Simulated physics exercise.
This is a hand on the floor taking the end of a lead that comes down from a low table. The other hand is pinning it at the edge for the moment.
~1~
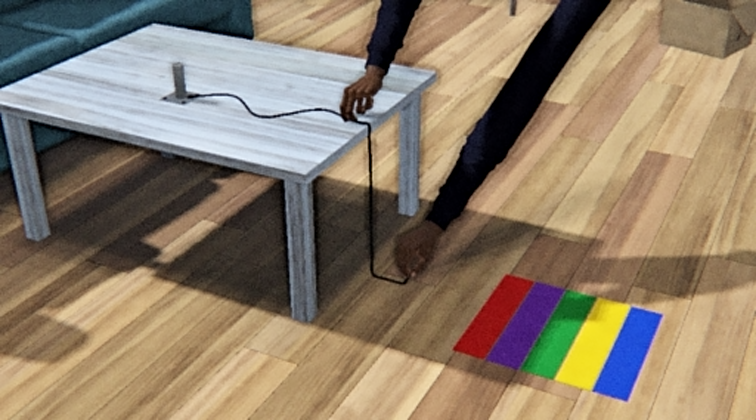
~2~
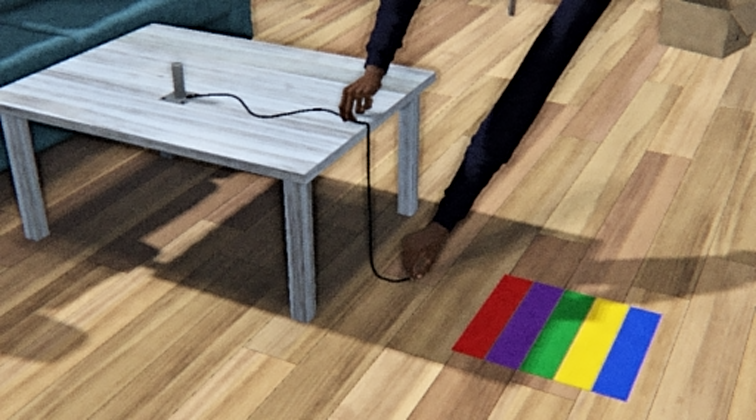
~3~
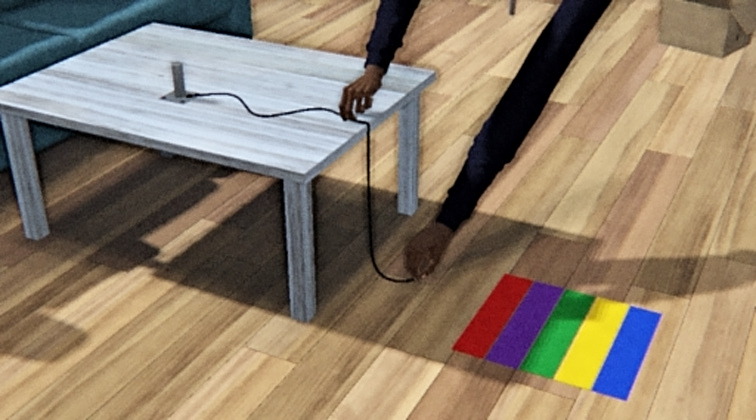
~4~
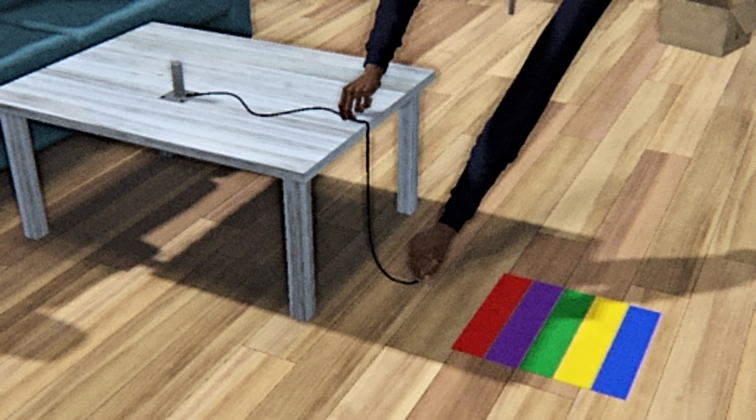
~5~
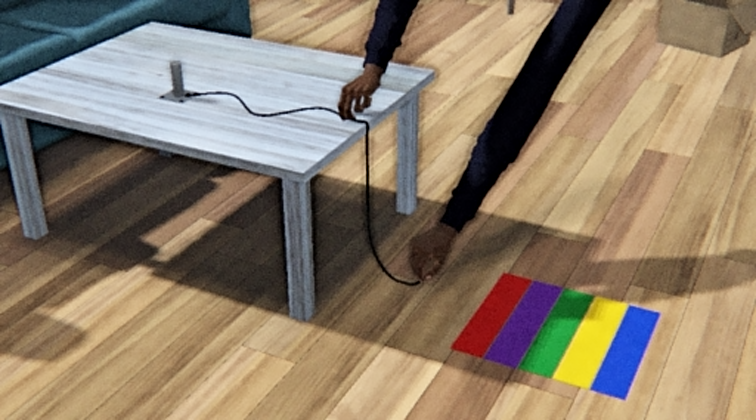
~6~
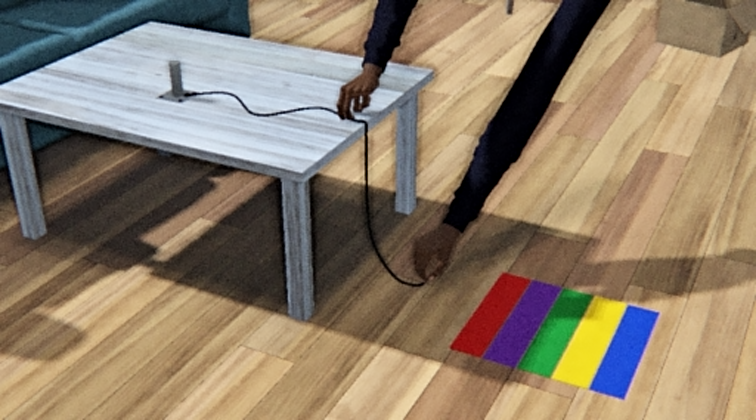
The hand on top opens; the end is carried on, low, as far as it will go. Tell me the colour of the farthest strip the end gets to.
The farthest it gets is green.
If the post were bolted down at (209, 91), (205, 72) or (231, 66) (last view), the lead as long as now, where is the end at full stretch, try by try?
Somewhere near (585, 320), (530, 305) and (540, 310), in that order.
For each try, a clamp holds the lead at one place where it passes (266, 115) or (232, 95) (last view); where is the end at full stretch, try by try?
(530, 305); (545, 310).
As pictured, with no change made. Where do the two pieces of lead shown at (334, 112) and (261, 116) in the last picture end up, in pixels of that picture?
Roughly at (360, 126), and the other roughly at (287, 113).
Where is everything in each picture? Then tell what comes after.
In the first picture, end (410, 274); red (478, 339); purple (511, 349); green (545, 359); yellow (581, 369); blue (617, 379).
In the second picture, end (416, 276); lead through (222, 95) (253, 114) (321, 110) (368, 134) (369, 201) (371, 259).
In the third picture, end (420, 277).
In the fourth picture, end (423, 277); lead through (221, 93) (252, 113) (320, 109) (368, 133) (368, 200) (376, 259).
In the fifth picture, end (425, 277).
In the sixth picture, end (428, 278); lead through (220, 93) (251, 113) (319, 108) (366, 133) (367, 199) (381, 258).
Soon after, end near (495, 296); over red.
After that, end near (534, 307); over purple.
At the stop, end near (557, 313); over green. The end stops over the green strip.
